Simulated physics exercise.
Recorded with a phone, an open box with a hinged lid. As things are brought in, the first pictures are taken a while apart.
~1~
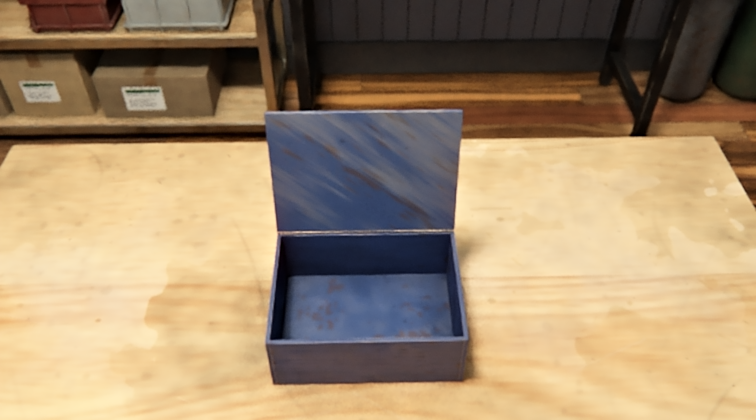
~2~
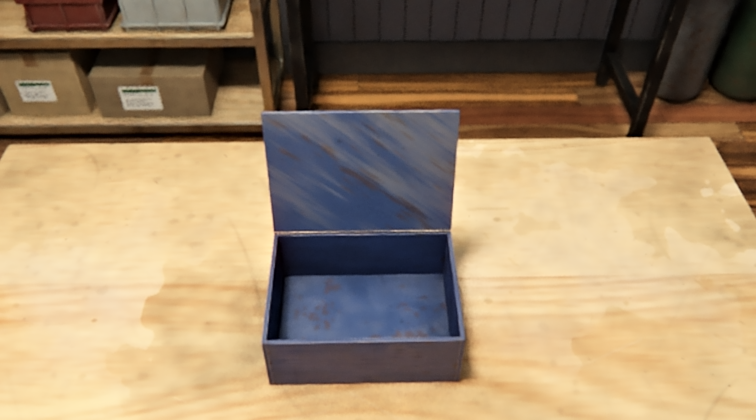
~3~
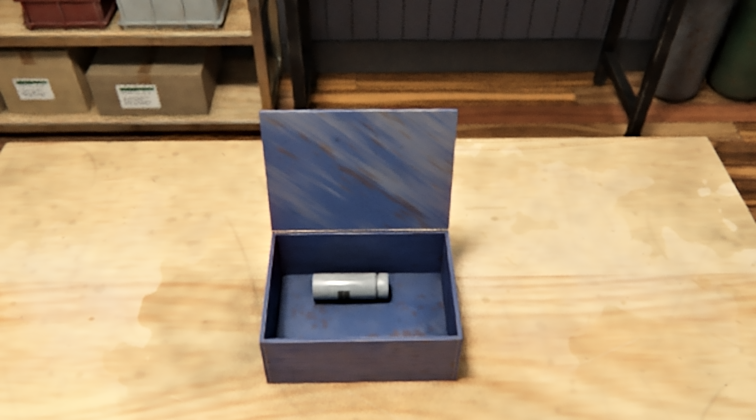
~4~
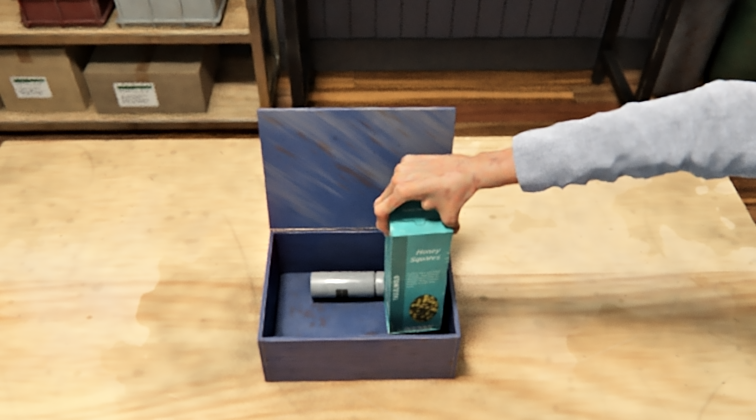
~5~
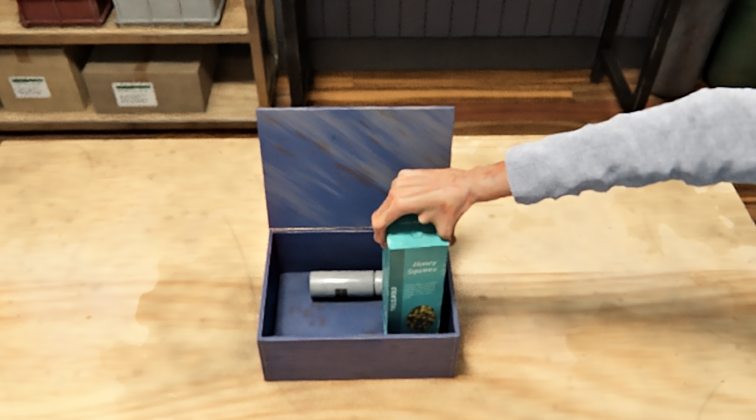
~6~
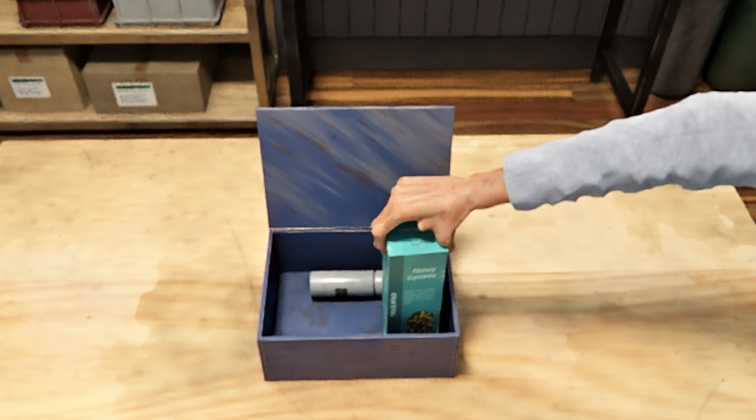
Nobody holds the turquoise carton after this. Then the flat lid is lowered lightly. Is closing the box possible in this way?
No. My guess is the lid remains aloft.
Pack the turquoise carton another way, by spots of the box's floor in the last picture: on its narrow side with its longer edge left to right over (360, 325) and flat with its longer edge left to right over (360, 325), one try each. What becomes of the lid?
The lid settles down with the first placement and settles down with the second.
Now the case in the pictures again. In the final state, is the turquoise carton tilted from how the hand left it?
At the finish it holds its orientation.
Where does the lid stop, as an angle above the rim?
Lid angle from rim - close to 55°.
Then, 1.20 s after the last picture, lid starting down.
Then, 1.50 s after the last picture, lid 65° above the rim.
At rest, lid 53° above the rim; both in place. Seen from the same camera at the end, turquoise carton near (412, 286).
